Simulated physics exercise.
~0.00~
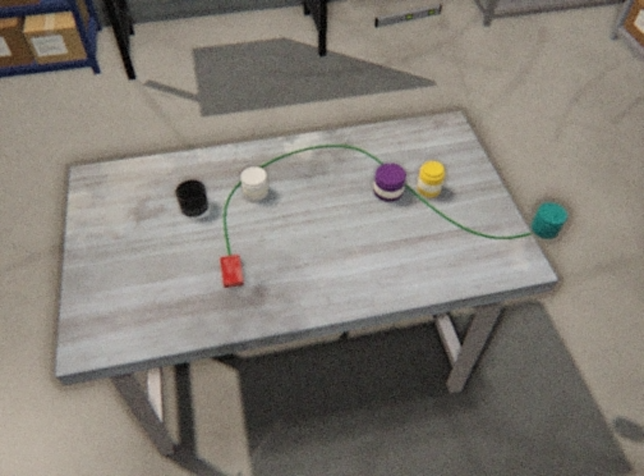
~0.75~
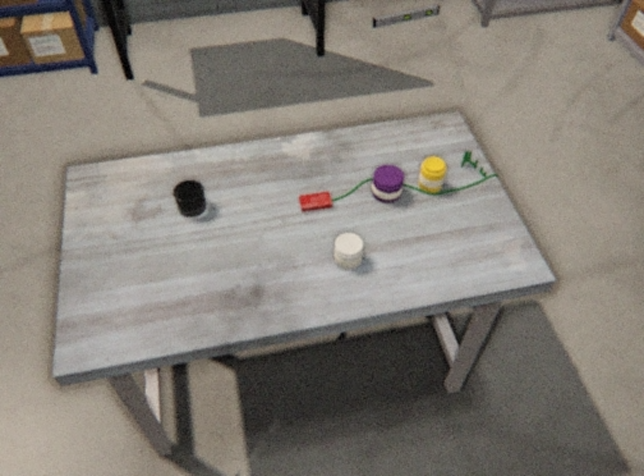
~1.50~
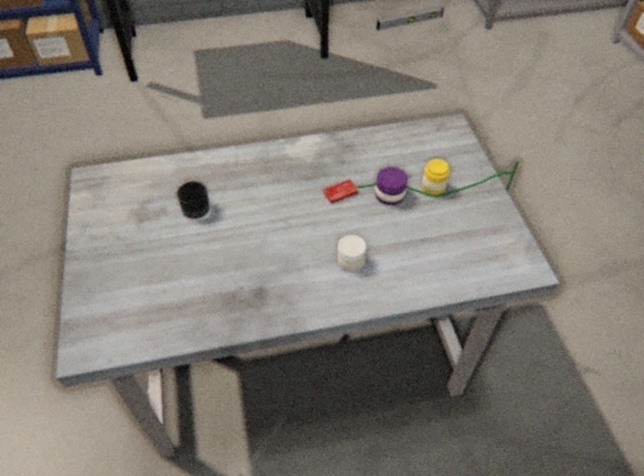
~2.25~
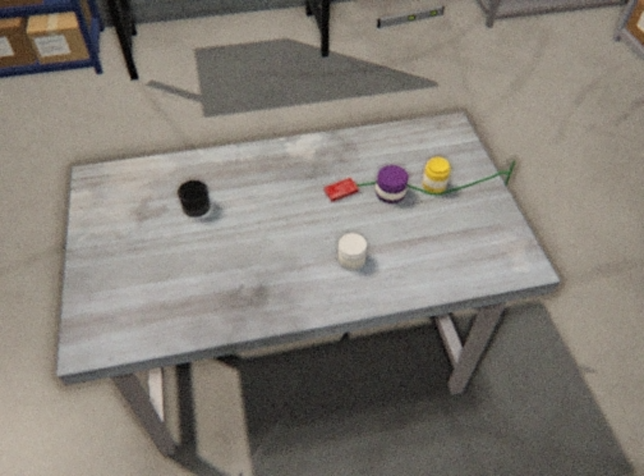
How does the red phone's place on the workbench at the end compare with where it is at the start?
It starts near the front left of the workbench, in front of the white canister. By the end it lies farther right and farther back, just to the left of the purple canister.
